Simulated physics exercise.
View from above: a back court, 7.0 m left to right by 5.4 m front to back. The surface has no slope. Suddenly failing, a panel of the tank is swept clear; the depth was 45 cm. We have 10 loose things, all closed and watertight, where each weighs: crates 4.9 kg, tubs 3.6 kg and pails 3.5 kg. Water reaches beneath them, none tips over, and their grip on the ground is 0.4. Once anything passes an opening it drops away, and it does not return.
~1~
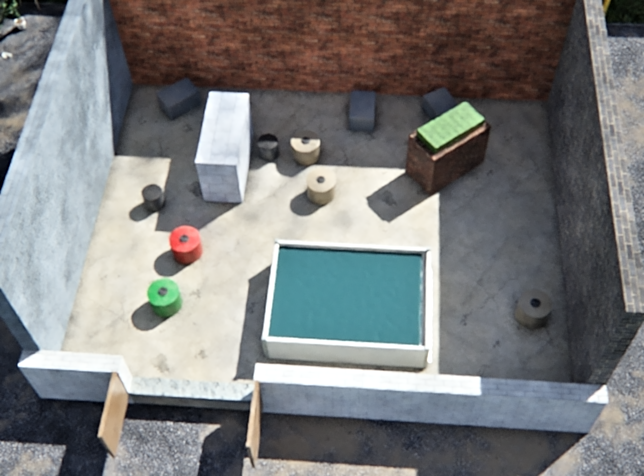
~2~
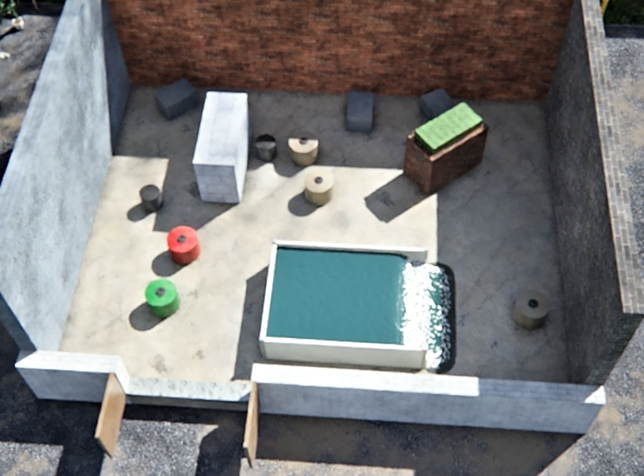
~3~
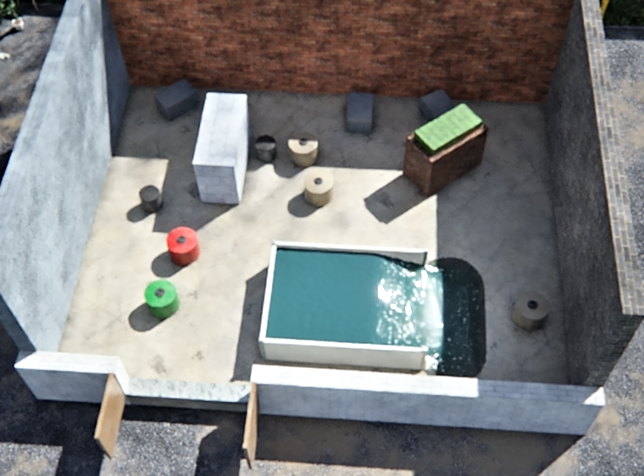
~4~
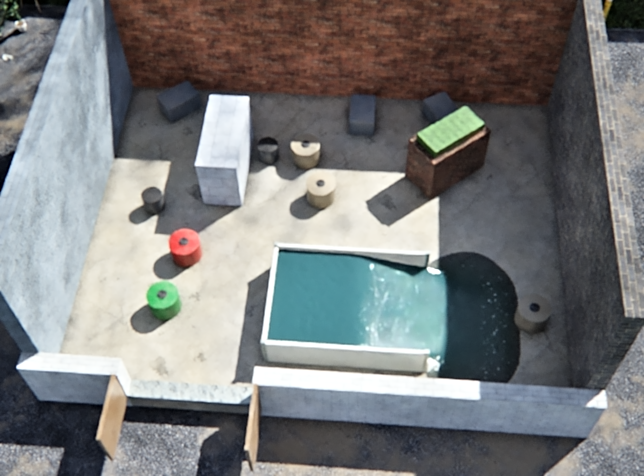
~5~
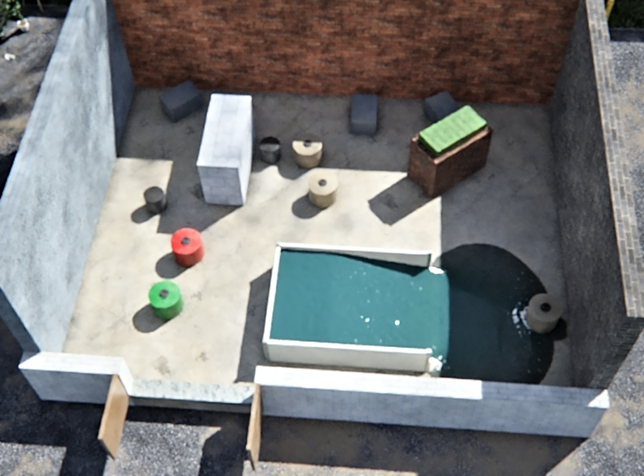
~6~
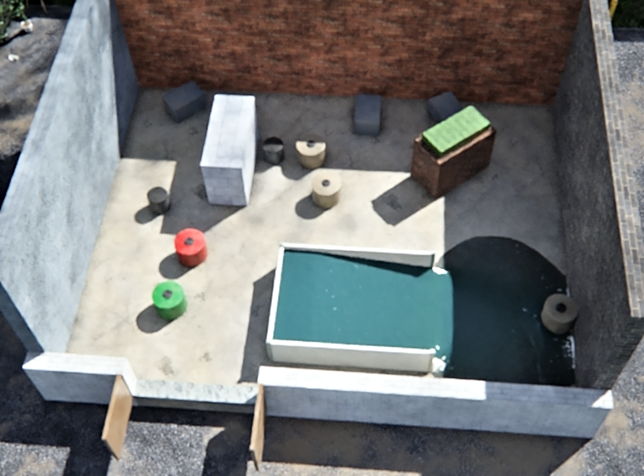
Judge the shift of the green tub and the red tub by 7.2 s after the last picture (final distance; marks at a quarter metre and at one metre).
Green tub hardly budges; red tub hardly budges.
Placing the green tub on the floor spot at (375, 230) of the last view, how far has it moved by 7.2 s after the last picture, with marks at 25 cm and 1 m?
By that time it covers a moderate distance.
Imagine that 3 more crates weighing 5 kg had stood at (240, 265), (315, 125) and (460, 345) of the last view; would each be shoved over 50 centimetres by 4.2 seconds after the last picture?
Taking them in order: Not far enough, not far enough and far enough.
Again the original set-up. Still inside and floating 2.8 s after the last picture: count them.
The count is 1.
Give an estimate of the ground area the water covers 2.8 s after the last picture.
I'd estimate close to 14 m2.
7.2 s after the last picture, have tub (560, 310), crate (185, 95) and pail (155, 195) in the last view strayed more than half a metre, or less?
Beyond the limit, then within the limit, then within the limit.
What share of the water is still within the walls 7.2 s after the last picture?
Still held: Near 98 %.
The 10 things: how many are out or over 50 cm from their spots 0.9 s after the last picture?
0.
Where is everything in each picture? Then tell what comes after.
In the first picture, the green tub at (163, 292) rests on the ground; the red tub at (184, 239), on the bottom; 3.2 m2 under water; 0 of 10 have shifted.
In the second picture, the green tub at (161, 292), on the bottom; the red tub at (182, 239) rests on the ground; water covers 3.8 m2; 0 of 10 have shifted.
In the third picture, the green tub at (160, 293), on the bottom; the red tub at (182, 240), on the bottom; 4.7 m2 under water; 0 of 10 have shifted.
In the fourth picture, the green tub at (162, 295) rests on the ground; the red tub at (184, 242), on the bottom; 5.7 m2 under water; 0 of 10 have shifted.
In the fifth picture, the green tub at (164, 294), on the bottom; the red tub at (186, 241), on the bottom; 6.7 m2 under water; 1 of 10 have shifted.
In the sixth picture, the green tub at (168, 294), on the bottom; the red tub at (189, 242) rests on the ground; 7.7 m2 under water; 1 of 10 have shifted.
Then, 0.9 s after the last picture the green tub is near (168, 294), 0.0 m from its start, aground; the red tub is near (189, 242), 0.0 m from its start, aground; 0 of 10 are out; 1 afloat.
Then, 2.8 s after the last picture the green tub is near (168, 294), 0.0 m from its start, aground; the red tub is near (189, 242), 0.0 m from its start, aground; 0 of 10 are out; 1 afloat.
Then, 4.8 s after the last picture the green tub is near (168, 294), 0.0 m from its start, aground; the red tub is near (189, 242), 0.0 m from its start, aground; 0 of 10 are out; 2 afloat.
Then, 7.2 s after the last picture the green tub is near (168, 294), 0.0 m from its start, aground; the red tub is near (187, 242), 0.0 m from its start, aground; 0 of 10 are out; 6 afloat.
